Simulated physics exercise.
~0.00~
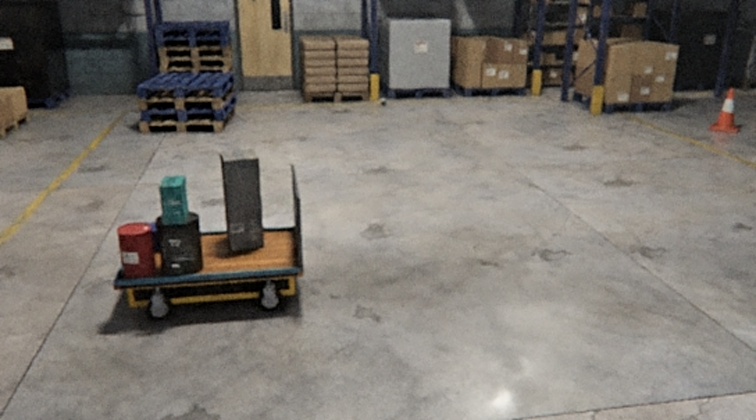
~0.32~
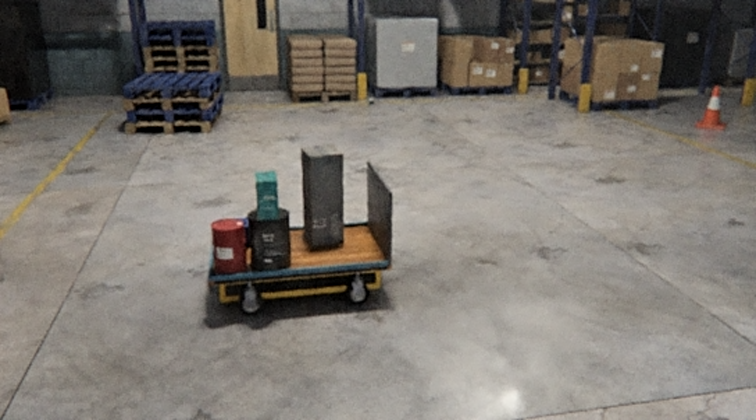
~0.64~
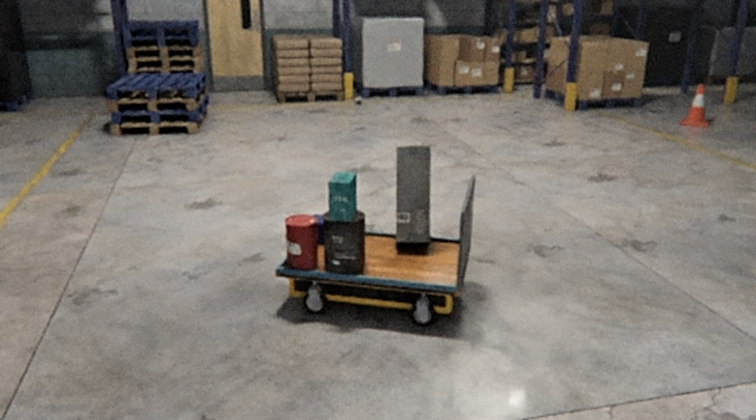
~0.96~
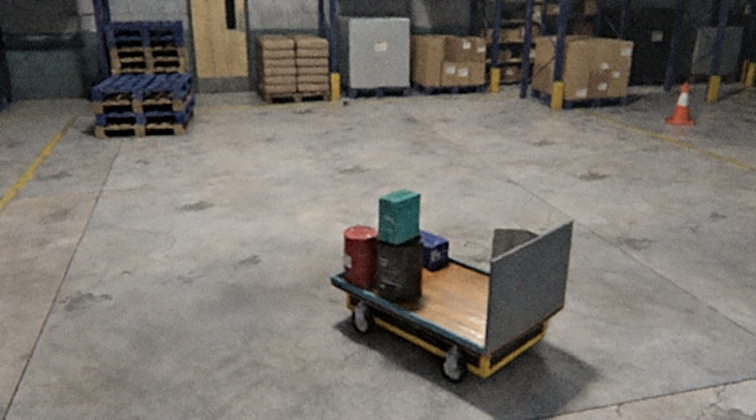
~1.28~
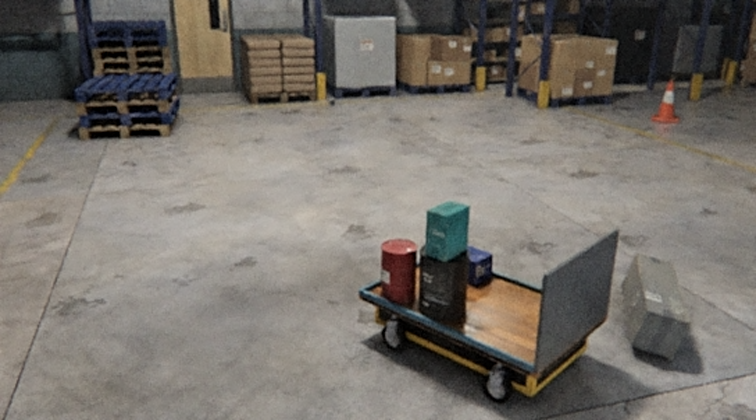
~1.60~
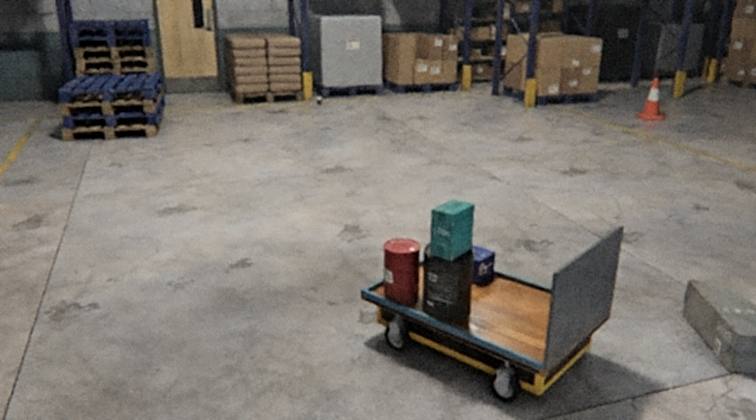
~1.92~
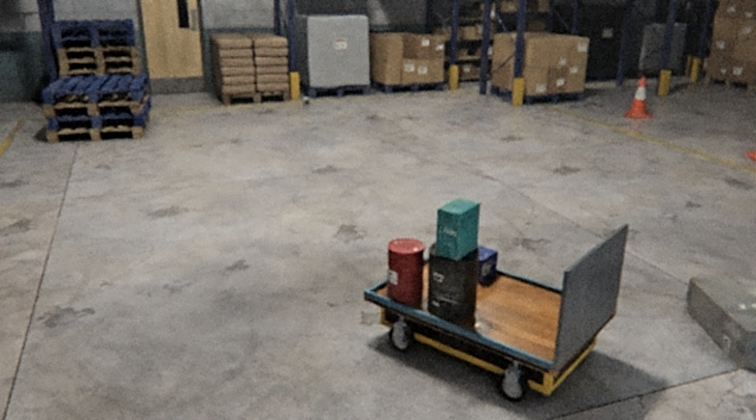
At the start, a flat cart with a tall board at its right end rolls rightward across a warehouse floor, carrying a red canister, a black pail with a turquoise box on top, a small blue parcel and a tall grey box. The cart then begins to turn, its board end swinging toward the viewer, and the grey box leans. As the turn continues, the grey box topples off past the board and lands on the floor, sliding away to the right. The cart comes to a stop. The turquoise box remains upright on the pail, beside the canister and parcel, while the grey box lies on its side at the right edge.
